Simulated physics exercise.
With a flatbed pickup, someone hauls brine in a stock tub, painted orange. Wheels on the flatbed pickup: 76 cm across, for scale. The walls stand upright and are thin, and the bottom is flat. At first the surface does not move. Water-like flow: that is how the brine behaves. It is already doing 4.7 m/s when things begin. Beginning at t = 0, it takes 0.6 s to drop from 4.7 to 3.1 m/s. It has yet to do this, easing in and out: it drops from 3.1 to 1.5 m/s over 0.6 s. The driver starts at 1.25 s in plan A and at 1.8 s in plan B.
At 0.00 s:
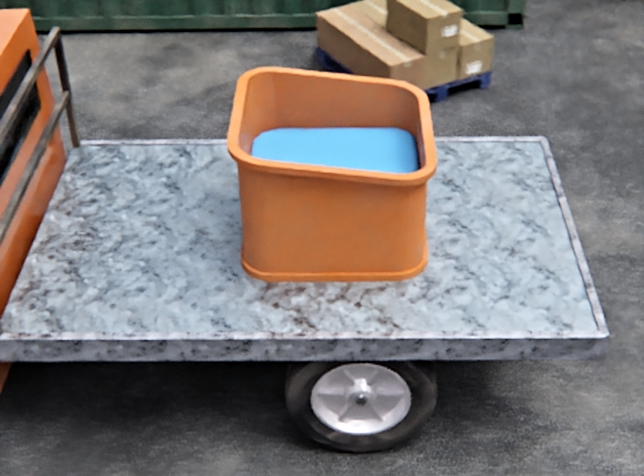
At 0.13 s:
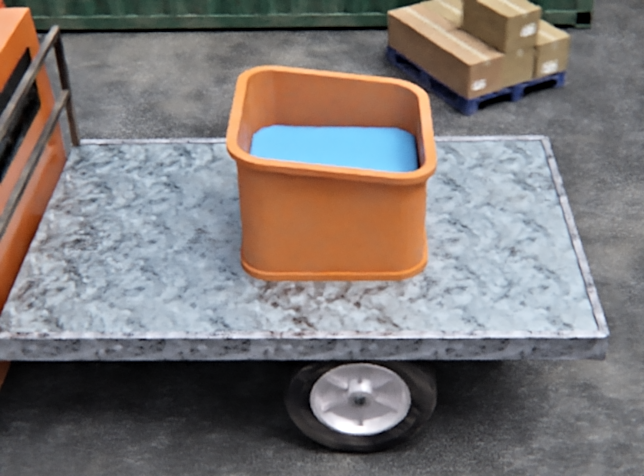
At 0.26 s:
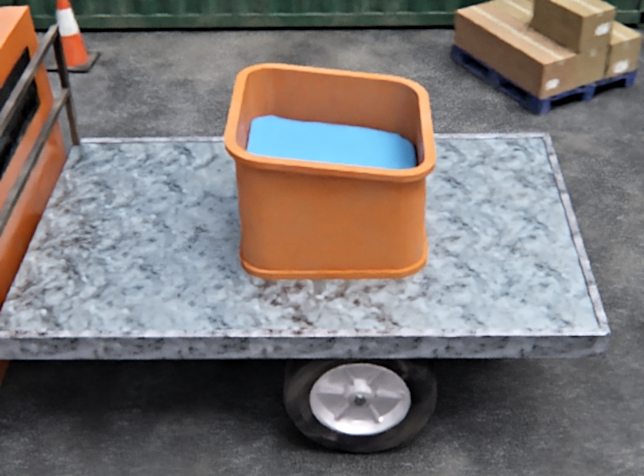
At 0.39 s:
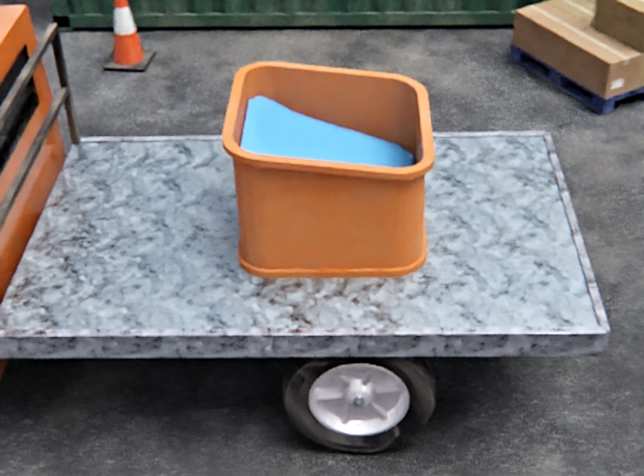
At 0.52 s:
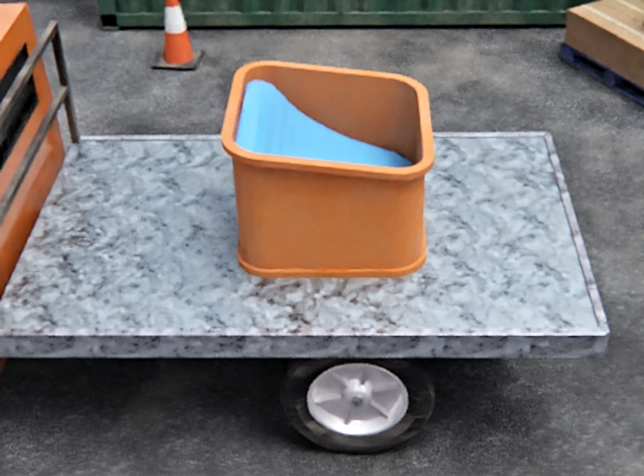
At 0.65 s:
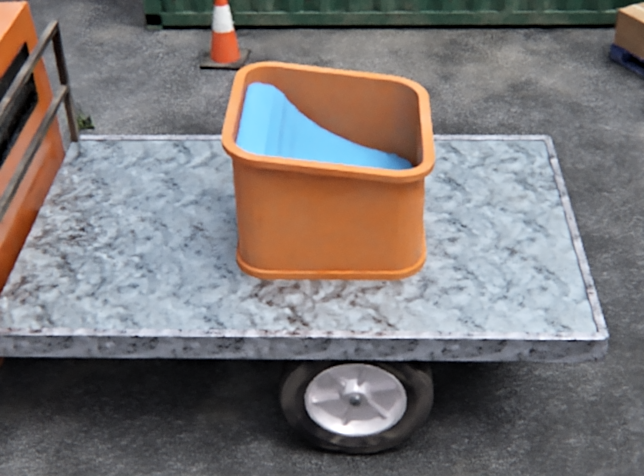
Blue liquid in an orange tub on a rolling flatbed lay level at first, then sank on the right and climbed steeply up the left side, while boxes and a traffic cone slid rightward behind.
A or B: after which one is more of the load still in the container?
B.
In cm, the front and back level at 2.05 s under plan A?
Close to 70 cm at the front end and 6 cm at the back end.
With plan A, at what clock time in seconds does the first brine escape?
2.3 s.
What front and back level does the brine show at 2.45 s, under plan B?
Measured: Front = 32 cm, back = 22 cm.
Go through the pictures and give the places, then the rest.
The surface is at (266, 139) by the front wall; at (403, 137) by the back wall; it lies level with the rim line; the front is on the left, levels are read along the far wall; a wheel hub at (361, 406), in the first frame.
The surface is at (265, 137) by the front wall; at (403, 137) by the back wall; it lies level with the rim line, in the second frame.
The surface is at (264, 125) by the front wall; at (403, 144) by the back wall; it climbs 10° towards the front, in the third frame.
The surface is at (262, 105) by the front wall; at (402, 155) by the back wall; it climbs 23° towards the front, in the fourth frame.
The surface is at (259, 77) by the front wall; at (402, 163) by the back wall; it climbs 36° towards the front, in the fifth frame.
The surface is at (259, 68) by the front wall; at (402, 166) by the back wall; it climbs 38° towards the front; a wheel hub at (355, 407), in the sixth frame.
For plan A, 2.05 s in, the surface is 69 cm up at the front and 6 cm at the back; nothing has left.
For plan A, 4.84 s in, 13 per cent is out, over the front and the back, 33 of 256 litres.
For plan B, 2.45 s in, the surface is 32 cm up at the front and 22 cm at the back; 2 per cent is out, over the front.
For plan B, 5.39 s in, 2 per cent is out, over the front, 5 of 256 litres.
